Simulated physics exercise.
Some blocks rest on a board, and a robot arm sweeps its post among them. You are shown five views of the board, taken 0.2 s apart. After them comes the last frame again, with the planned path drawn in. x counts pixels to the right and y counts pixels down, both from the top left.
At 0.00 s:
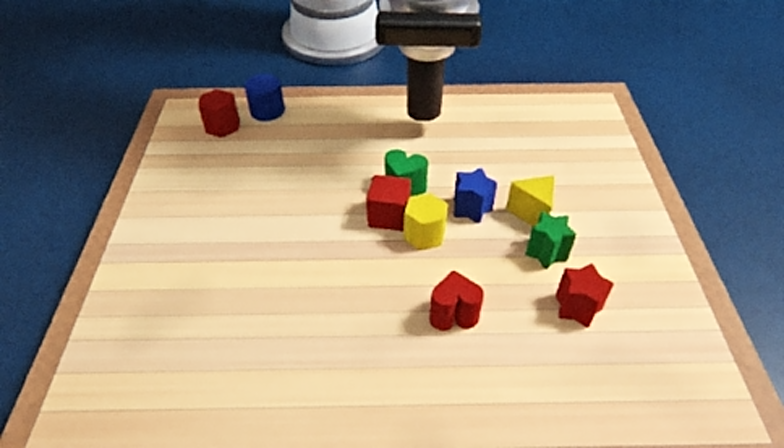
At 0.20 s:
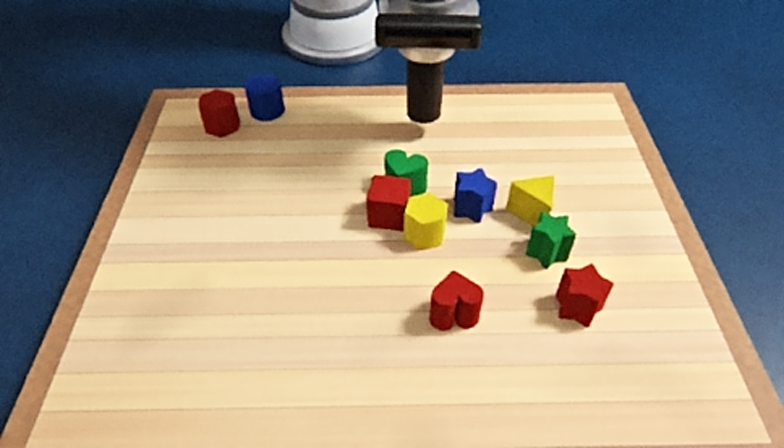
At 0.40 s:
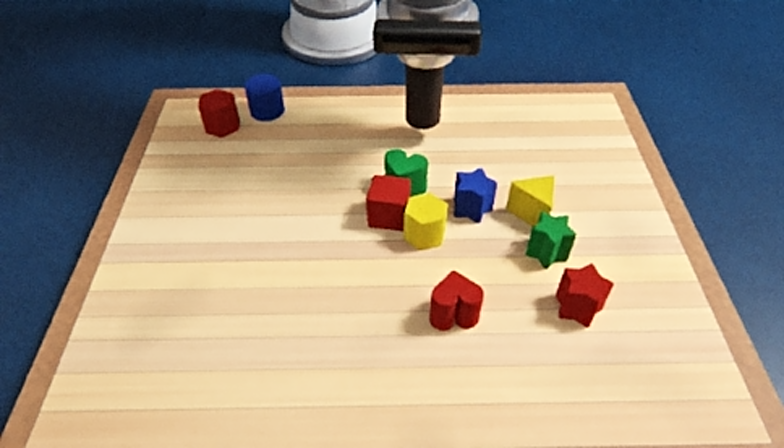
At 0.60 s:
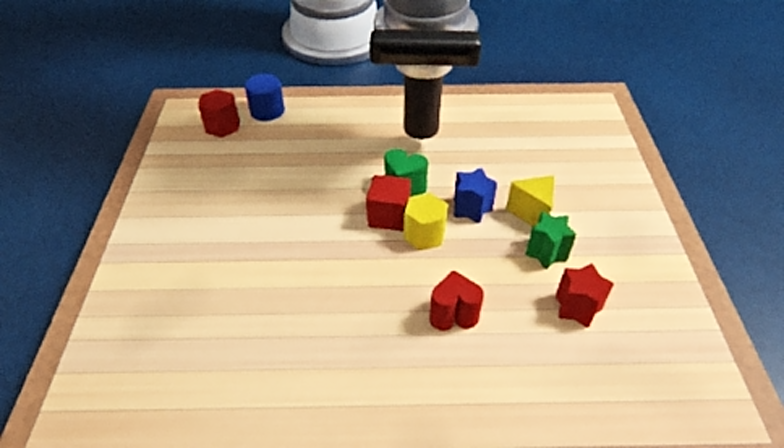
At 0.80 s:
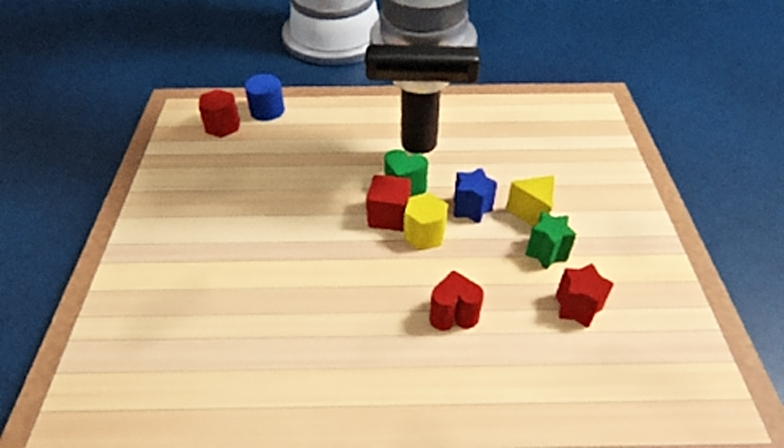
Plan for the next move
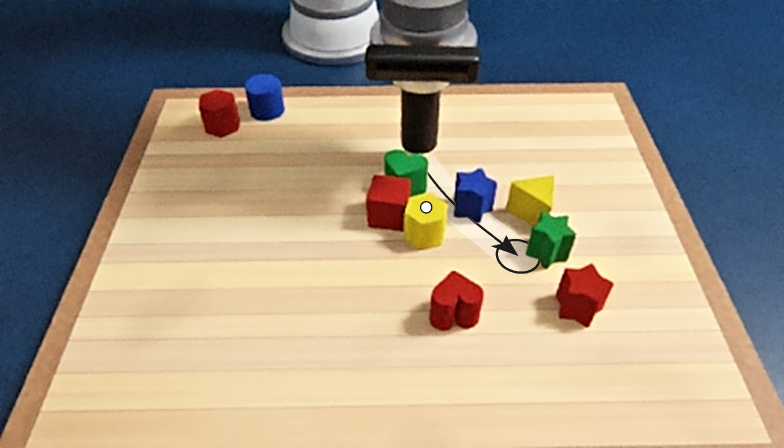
A robot arm's dark post moves slowly toward the viewer over a pale striped wooden board on a blue surface, seen from above at an angle by a still camera. Red and blue blocks sit at the far left, while green, red, yellow and blue blocks cluster near the centre, with a red heart and red star nearer. The post draws close to the green heart, and every block stays still.
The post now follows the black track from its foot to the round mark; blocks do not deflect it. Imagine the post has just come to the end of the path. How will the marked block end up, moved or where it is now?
That block is going to be left alone.
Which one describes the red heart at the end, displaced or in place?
Not moved.
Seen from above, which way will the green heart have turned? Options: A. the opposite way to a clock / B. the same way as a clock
Letter B.
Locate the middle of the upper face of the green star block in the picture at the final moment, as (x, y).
About (602, 237).
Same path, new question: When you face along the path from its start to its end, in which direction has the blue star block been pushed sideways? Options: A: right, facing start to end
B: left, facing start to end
I'll go with B - left, facing start to end.
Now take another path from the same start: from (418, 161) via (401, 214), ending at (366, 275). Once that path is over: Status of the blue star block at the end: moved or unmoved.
It will remain on its spot.
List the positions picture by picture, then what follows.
Post's lower end (424, 112); green heart (405, 161); yellow six-sided block (426, 207); red heart (457, 289); blue star block (475, 181); green star block (555, 225), in the first frame.
Post (424, 113); blocks still, in the second frame.
Post (423, 119); blocks still, in the third frame.
Post (421, 129); blocks still, in the fourth frame.
Post (419, 143); green heart (405, 161); yellow six-sided block (426, 207); red heart (457, 289); blue star block (475, 181); green star block (555, 225), in the fifth frame.
Drawn move, from (418, 161) over (458, 208) to (518, 256); the dot is on the yellow six-sided block.
On the path given first. One third of the way, post (444, 174); green heart (409, 168), turned 50° clockwise; blue star block (479, 183).
Two thirds of the way, post (479, 206); green heart (409, 168), turned 50° clockwise; blue star block (518, 206), turned 55° anticlockwise.
At the end, post (522, 238); green heart (409, 168), turned 50° clockwise; yellow six-sided block still; red heart still; blue star block (564, 228), turned 75° anticlockwise; green star block (602, 237).
